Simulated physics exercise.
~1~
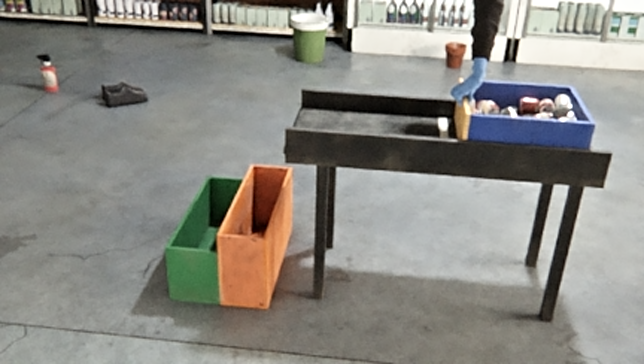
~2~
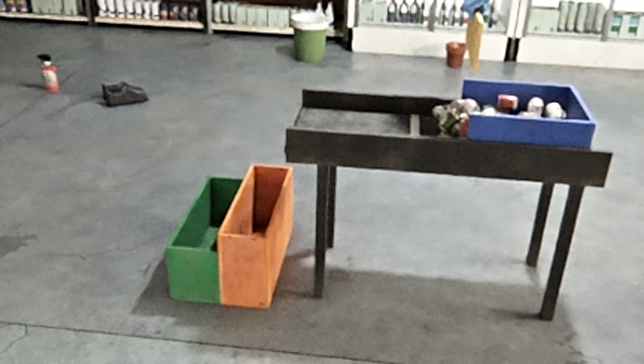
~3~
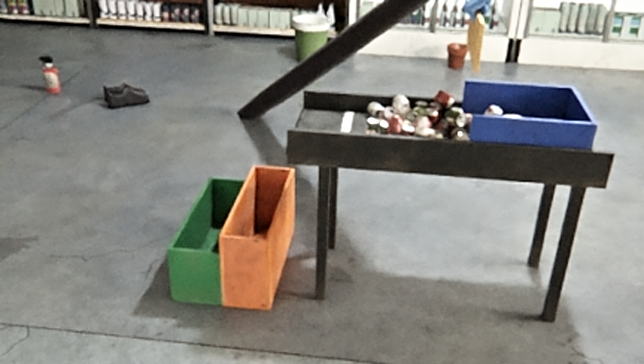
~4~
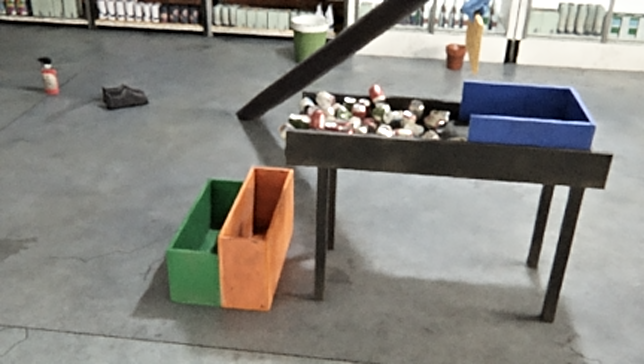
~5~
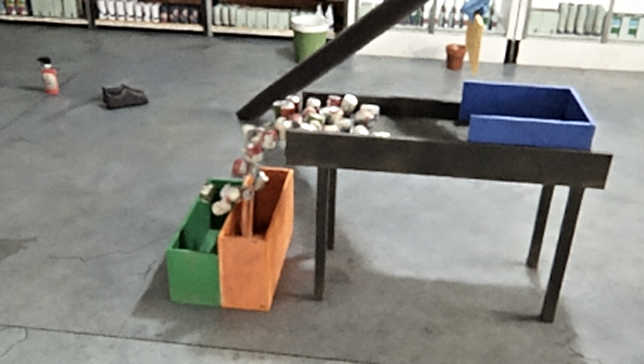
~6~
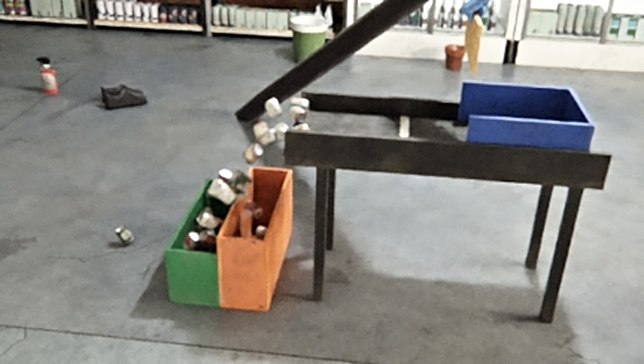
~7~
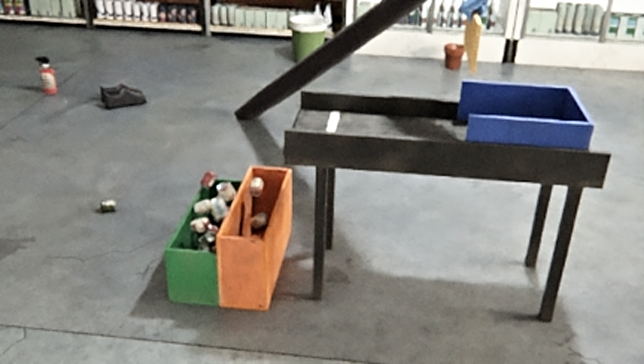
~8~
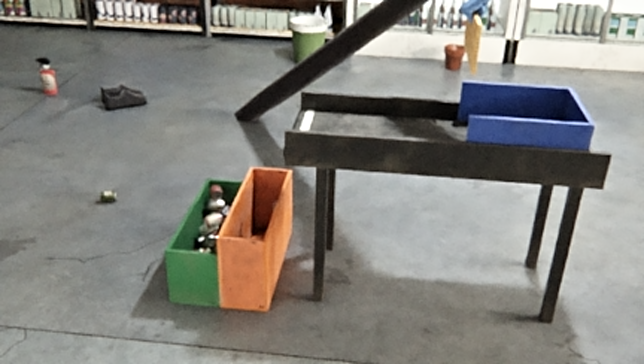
Mini cans riding a dark belt from a blue pen, spilling mostly into a green tote, one landing on the floor beyond.
